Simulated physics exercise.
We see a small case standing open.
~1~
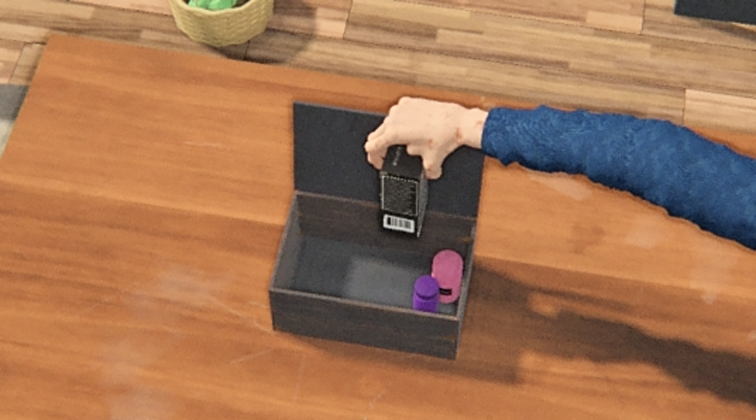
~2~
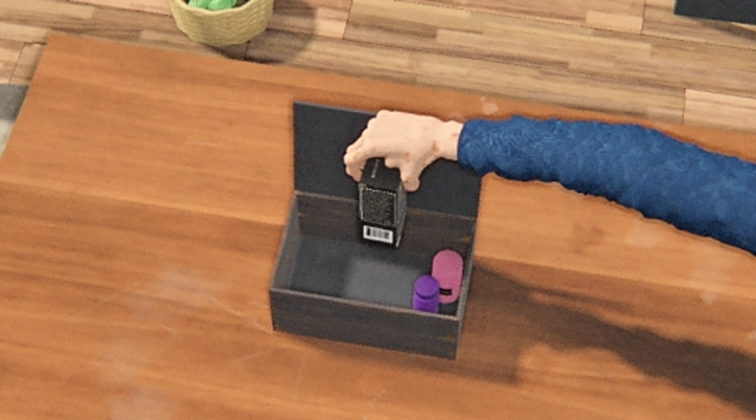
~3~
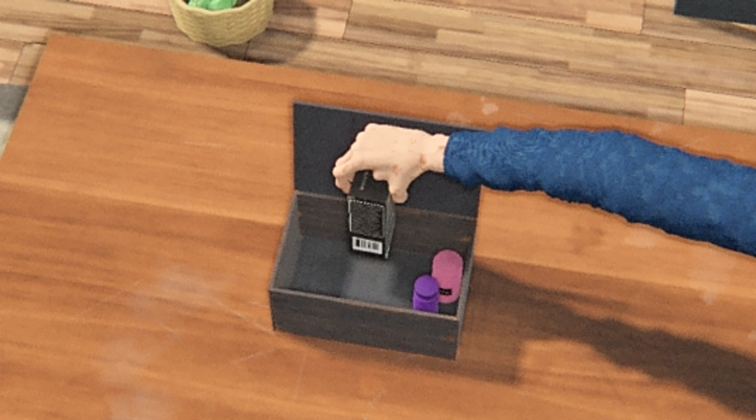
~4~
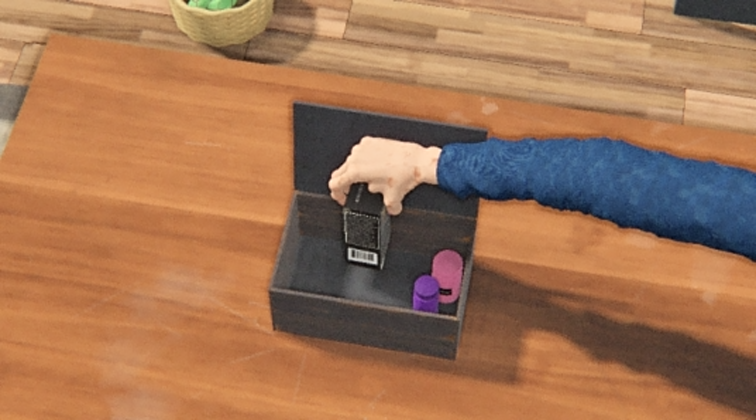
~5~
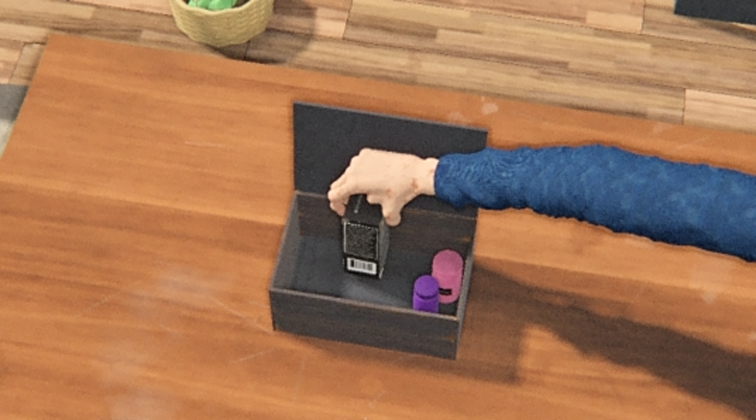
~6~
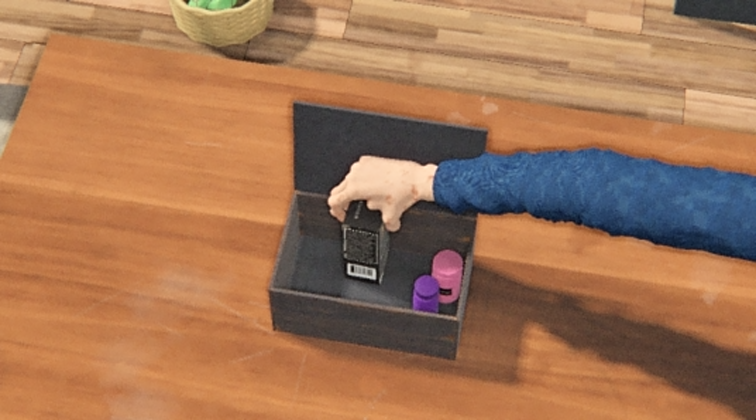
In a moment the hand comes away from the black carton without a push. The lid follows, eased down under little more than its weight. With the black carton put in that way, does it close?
Outcome: The lid is held up.
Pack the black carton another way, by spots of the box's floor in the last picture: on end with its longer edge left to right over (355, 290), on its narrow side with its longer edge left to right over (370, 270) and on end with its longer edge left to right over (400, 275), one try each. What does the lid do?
First try: It will not close; second try: It shuts flat; third try: It will not close.
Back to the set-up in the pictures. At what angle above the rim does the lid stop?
About 18°.
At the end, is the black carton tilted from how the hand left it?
It tips.
Then, 1.10 s past the last view, lid starting down.
Then, 1.60 s past the last view, lid 66° above the rim; black carton rocked 4° from its first pose near (366, 241).
Then, 2.10 s past the last view, lid 46° above the rim; black carton rocked 14° from its first pose near (363, 248).
Then, 2.50 s past the last view, lid 23° above the rim; black carton rocked 38° from its first pose near (357, 268).
Finally, lid 19° above the rim; down or leaning hard in the box, black carton; the other 2 still in place. Final places as the last picture's camera would see them, black carton near (356, 270).
